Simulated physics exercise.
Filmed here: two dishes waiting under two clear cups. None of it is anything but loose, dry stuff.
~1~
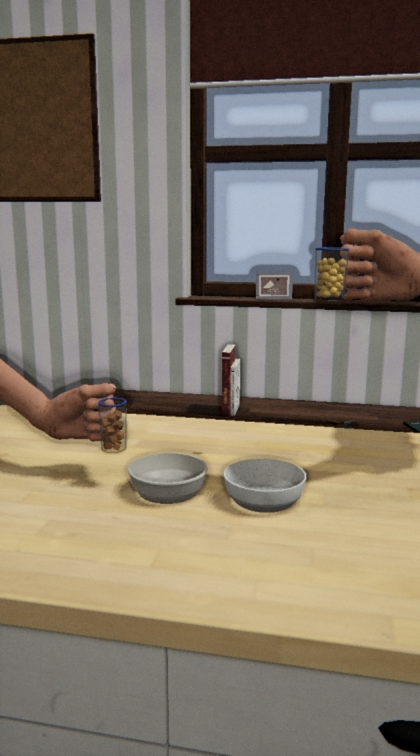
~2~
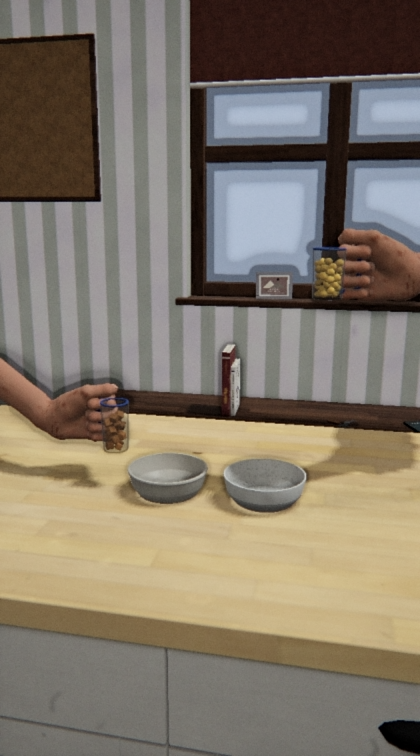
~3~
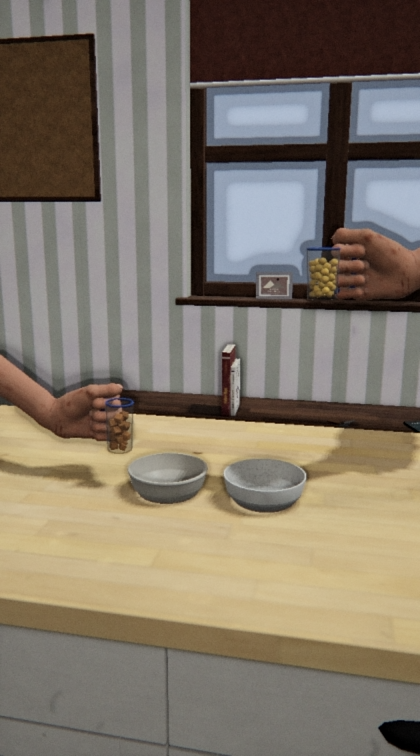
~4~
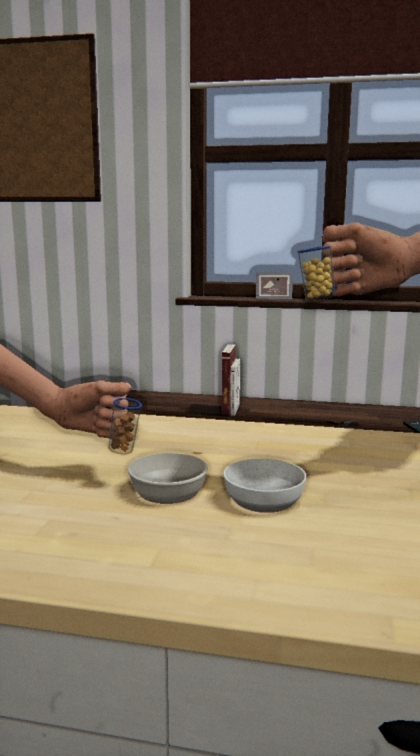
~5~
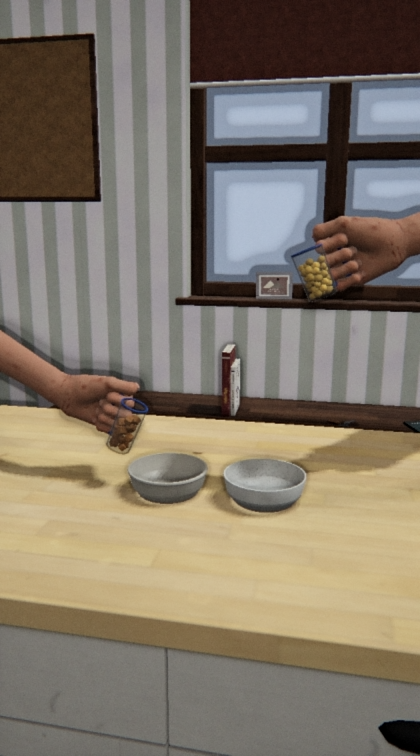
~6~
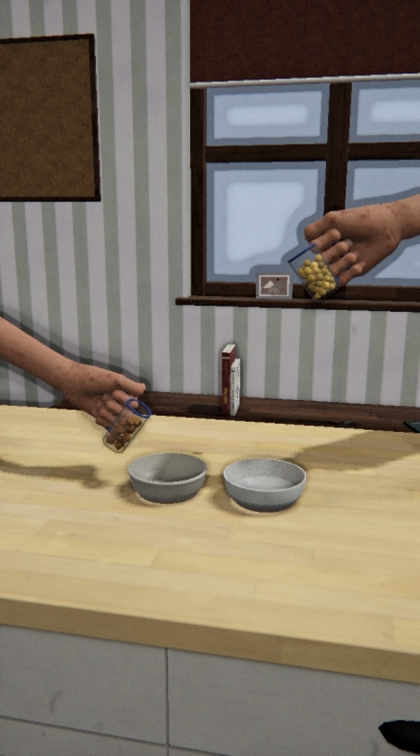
Two hands holding clear cups, brown pieces in the lower left one and yellow balls in the higher right one, shift slightly inward above two grey bowls on a wooden counter, then gradually tilt the cups toward each other.
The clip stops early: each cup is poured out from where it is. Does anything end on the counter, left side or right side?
As for the dishes, the left gathers them all while the right misses some.
Then, 0.32 s later than the last frame, left, every one still in the cup; right, every one still in the cup.
Then, 0.66 s later than the last frame, left, every one still in the cup; right, every one still in the cup.
Then, 1.06 s later than the last frame, left, roughly a third still in the cup, roughly half in the dish, about a tenth in the air; right, about a tenth still in the cup, roughly a quarter in the dish, roughly two thirds in the air.
When it is over, left, every one in the dish, not one outside the dish; right, the larger part in the dish, about a tenth outside the dish.
